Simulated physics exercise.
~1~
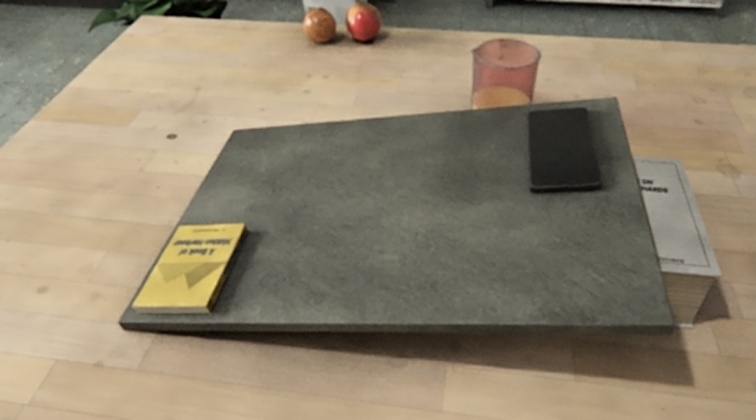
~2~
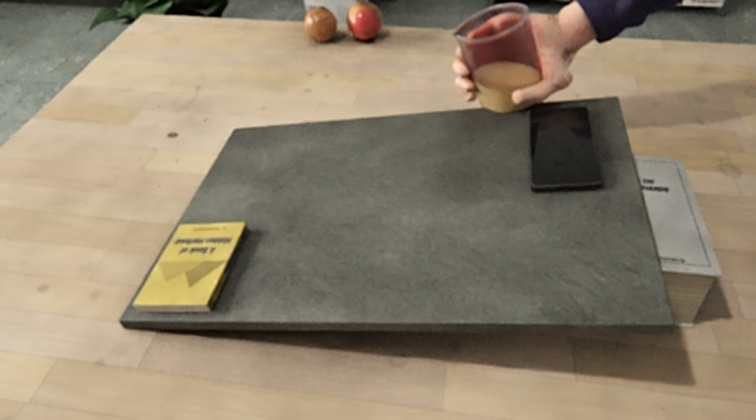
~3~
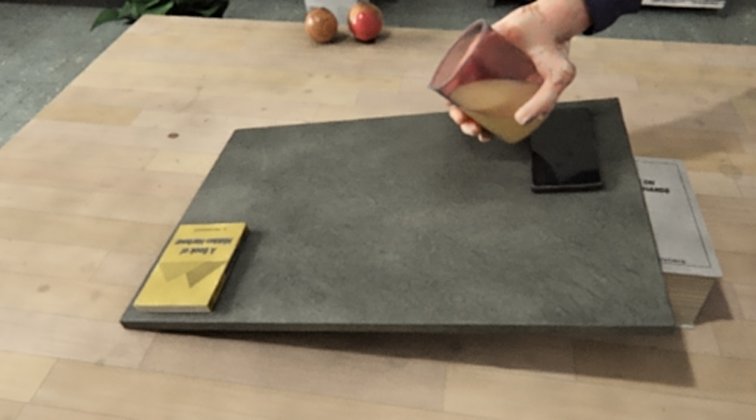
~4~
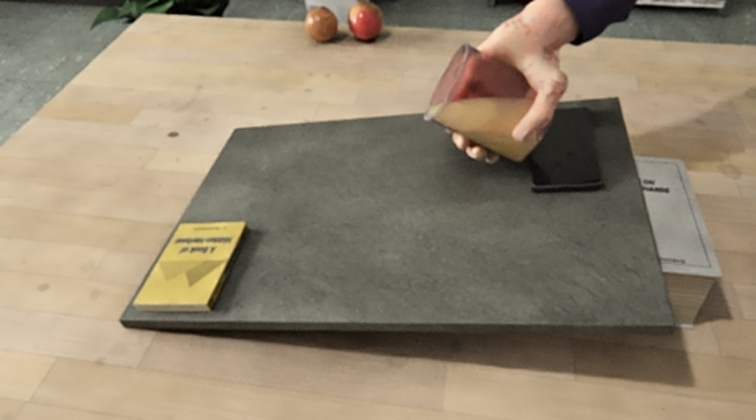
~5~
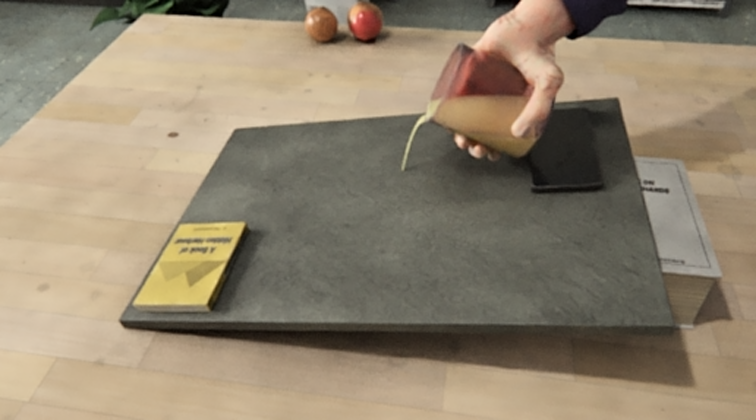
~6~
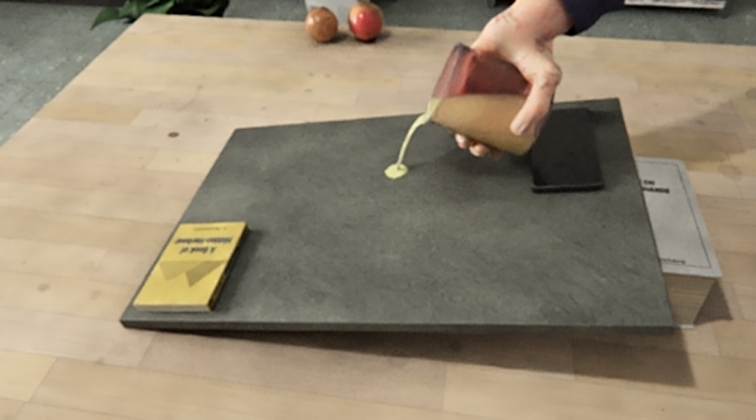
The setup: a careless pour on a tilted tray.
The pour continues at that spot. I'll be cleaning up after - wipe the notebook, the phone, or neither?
Notebook stays dry, phone stays dry.
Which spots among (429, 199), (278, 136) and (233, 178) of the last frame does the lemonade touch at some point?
First spot: Missed; second: Missed; third: Touched.
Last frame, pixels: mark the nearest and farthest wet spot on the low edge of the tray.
Near: (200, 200); far: (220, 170).
Shortly, it runs down to the left; the notebook is still dry; the phone is still dry.
Then, it runs down to the left and off the end; the notebook is still dry; the phone is still dry.
At the finish, it runs down to the left and off the end; the notebook is still dry; the phone is still dry.
